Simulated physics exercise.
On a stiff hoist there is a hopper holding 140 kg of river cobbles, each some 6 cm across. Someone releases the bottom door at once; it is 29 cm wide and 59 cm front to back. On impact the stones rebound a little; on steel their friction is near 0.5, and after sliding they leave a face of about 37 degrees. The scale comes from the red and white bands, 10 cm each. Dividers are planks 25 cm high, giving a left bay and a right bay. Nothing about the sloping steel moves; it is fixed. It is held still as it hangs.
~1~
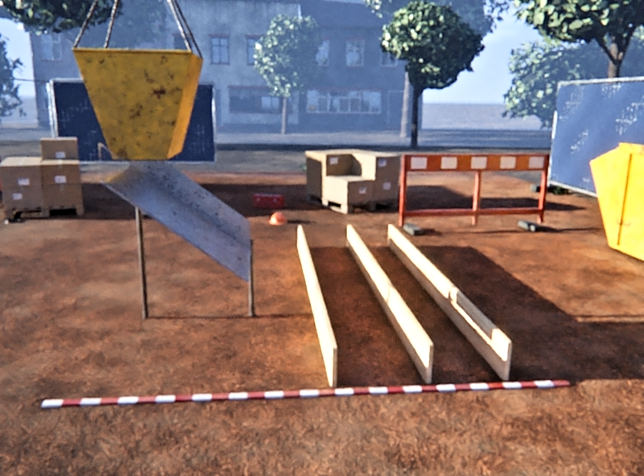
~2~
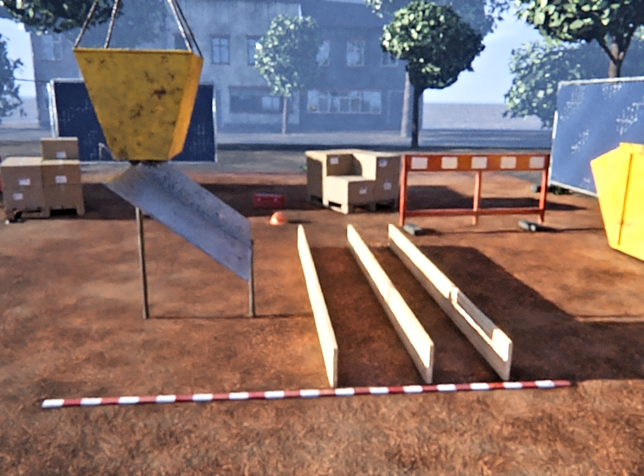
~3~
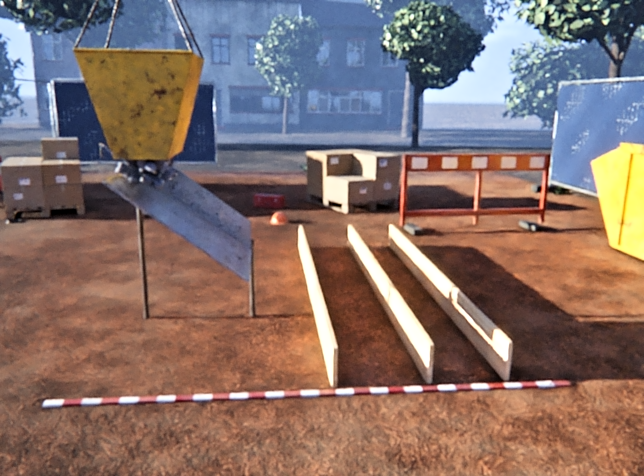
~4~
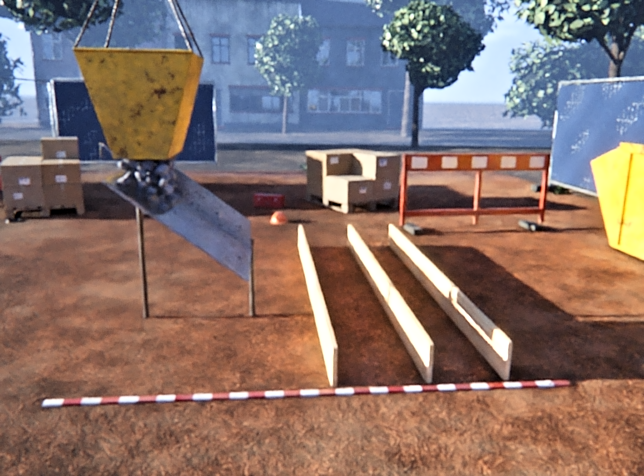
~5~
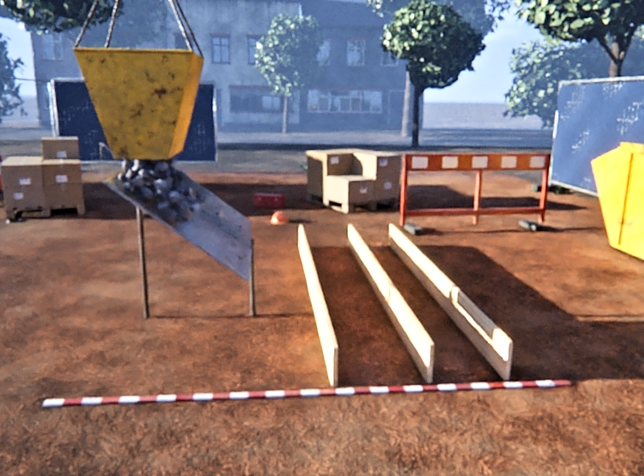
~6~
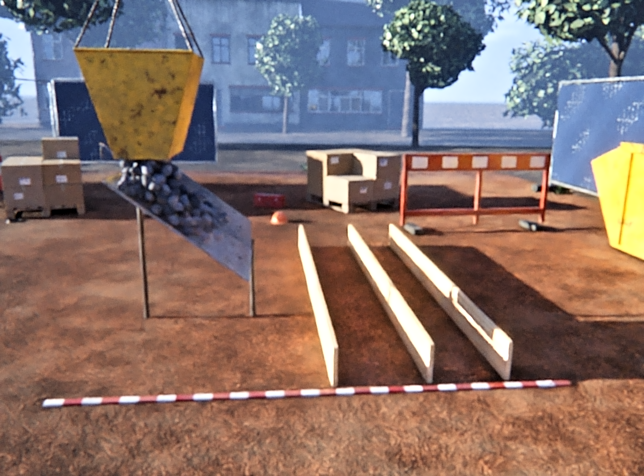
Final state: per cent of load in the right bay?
0 per cent.
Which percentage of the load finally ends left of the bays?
90 % of the load.
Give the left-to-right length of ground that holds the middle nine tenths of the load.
About 80 cm.
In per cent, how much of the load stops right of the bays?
0 in a hundred, roughly.
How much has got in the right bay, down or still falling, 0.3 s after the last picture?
Something like 0 percent.
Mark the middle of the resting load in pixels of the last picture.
(298, 332).
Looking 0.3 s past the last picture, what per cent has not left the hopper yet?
Roughly 15 percent, give or take.
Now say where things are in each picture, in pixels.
In the first frame, the outlet is at (140, 151); nothing has dropped yet.
In the second frame, the outlet is at (140, 151); 6 % is out.
In the third frame, outlet at (140, 151), the stream shows down to (160, 179); 87 % still inside.
In the fourth frame, outlet at (140, 150), the stream shows down to (171, 202); 79 % still inside.
In the fifth frame, outlet at (141, 150), the stream shows down to (186, 211); 70 % still inside.
In the sixth frame, outlet at (141, 150), the stream shows down to (213, 228); 60 % still inside.
Then, 0.3 s after the last picture, 16 % in the hopper, 70 % on the steel, 13 % falling or lying left of the bays; the stones farthest right are at (313, 319).
Then, 0.7 s after the last picture, 0 % in the hopper, 45 % on the steel, 52 % falling or lying left of the bays, 3 % falling or lying in the left bay; the stones farthest right are at (366, 327).
Then, 1.3 s after the last picture, 0 % in the hopper, 91 % falling or lying left of the bays, 9 % falling or lying in the left bay; the stones farthest right are at (395, 330).
Then, 2.2 s after the last picture, 0 % in the hopper, 90 % falling or lying left of the bays, 10 % falling or lying in the left bay; the stones farthest right are at (396, 332).
Then, 4.1 s after the last picture, 0 % in the hopper, 90 % left of the bays, 10 % in the left bay; the stones farthest right are at (396, 332).
